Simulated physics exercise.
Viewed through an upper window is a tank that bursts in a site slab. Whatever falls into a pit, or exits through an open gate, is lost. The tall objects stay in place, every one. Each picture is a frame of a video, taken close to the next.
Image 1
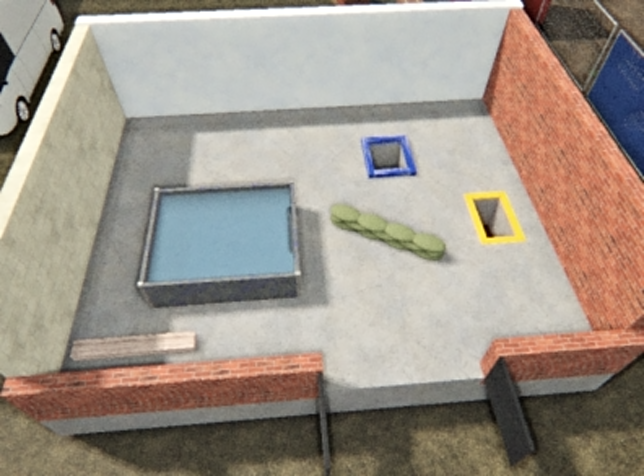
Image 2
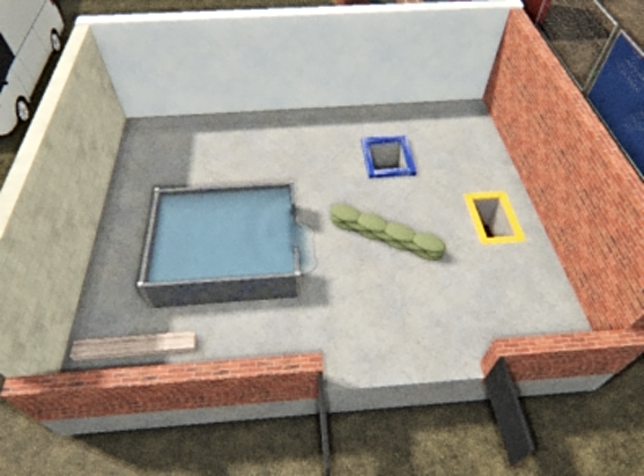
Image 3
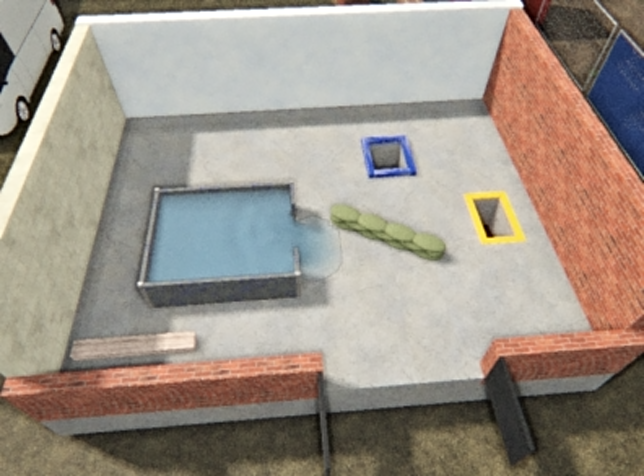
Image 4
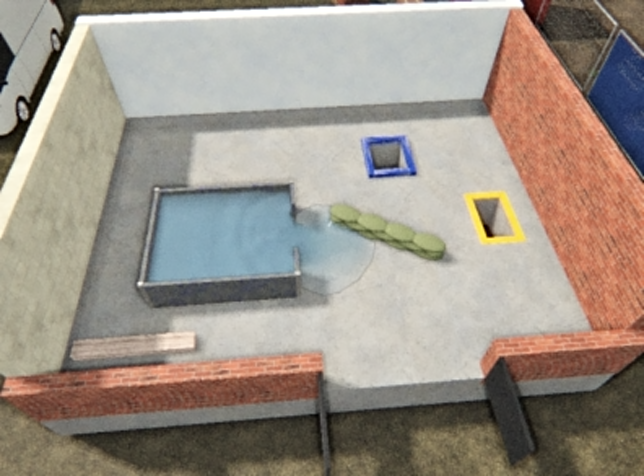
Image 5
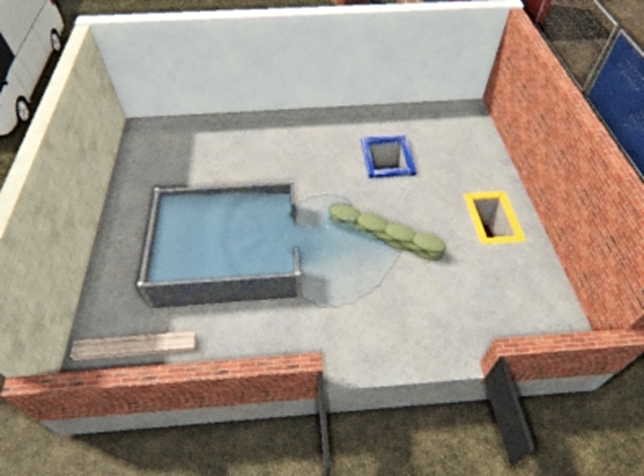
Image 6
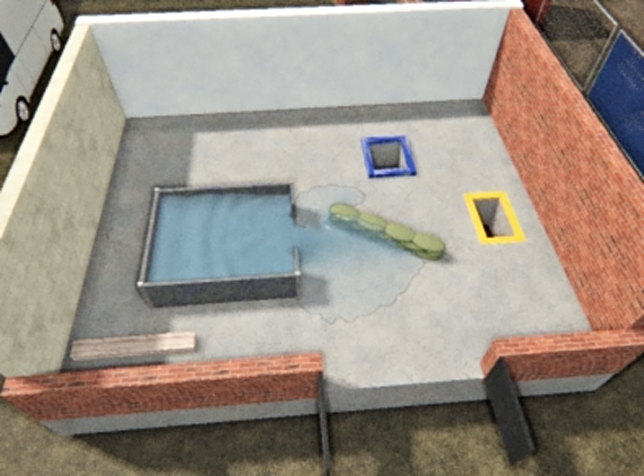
Water breaks out through a gap in the right side of a grey-walled tank and spreads in a widening, thin sheet over the pale slab, reaching around a row of green bushes. The walled yard, seen from high above by a still camera, has brick at right and front. A blue-edged opening lies beyond the bushes, a yellow-edged one right, and pale planks front left.
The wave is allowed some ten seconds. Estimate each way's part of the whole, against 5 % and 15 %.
The gate gets a sizeable chunk - beyond fifteen per cent; the blue pit gets a mere sliver - short of five per cent; the yellow pit gets a medium chunk - five to fifteen per cent.
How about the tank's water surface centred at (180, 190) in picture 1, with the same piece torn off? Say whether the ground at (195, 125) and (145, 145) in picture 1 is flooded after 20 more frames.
So, first one left untouched, second one left untouched.
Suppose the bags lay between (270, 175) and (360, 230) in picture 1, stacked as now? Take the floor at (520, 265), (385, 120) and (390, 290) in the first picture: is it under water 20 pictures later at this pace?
Spot one gets soaked, spot two stays bare, spot three gets soaked.
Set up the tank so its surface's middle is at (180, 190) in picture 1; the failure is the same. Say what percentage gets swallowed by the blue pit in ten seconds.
Within ten seconds, 6 percent of the total ends up in the blue pit.
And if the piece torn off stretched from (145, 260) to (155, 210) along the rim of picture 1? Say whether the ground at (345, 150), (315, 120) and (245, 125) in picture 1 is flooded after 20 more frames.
One after the other: Clear, dry, awash.
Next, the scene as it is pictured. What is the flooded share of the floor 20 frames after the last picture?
Around 30 percent.
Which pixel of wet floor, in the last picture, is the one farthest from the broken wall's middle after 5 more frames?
Somewhere around (520, 293).
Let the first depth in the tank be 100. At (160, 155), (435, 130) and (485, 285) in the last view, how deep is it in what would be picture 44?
Estimated readings in sequence: 0, 4, 8 percent.
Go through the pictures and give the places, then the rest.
The first frame shows the tank at (223, 233) is whole and still.
In the second frame, the front is at (304, 271), out from the gap at (294, 242).
In the third frame, water pours out at (294, 243) and has run to (332, 227).
In the fourth frame, water pours out at (294, 243) and has run to (369, 249).
In the fifth frame, water pours out at (294, 242) and has run to (395, 253).
In the sixth frame, water pours out at (294, 242) and has run to (421, 260).
A moment on, water covers 15 % of the floor; the gate 0 %, the blue pit 0 %, the yellow pit 0 %.
Next, water covers 25 % of the floor; the gate 1 %, the blue pit 0 %, the yellow pit 0 %.
Then, water covers 30 % of the floor; the gate 7 %, the blue pit 0 %, the yellow pit 0 %.
Later, water covers 45 % of the floor; the gate 16 %, the blue pit 0 %, the yellow pit 6 %.
In the end, water covers 60 % of the floor; the gate 25 %, the blue pit 0 %, the yellow pit 12 %.
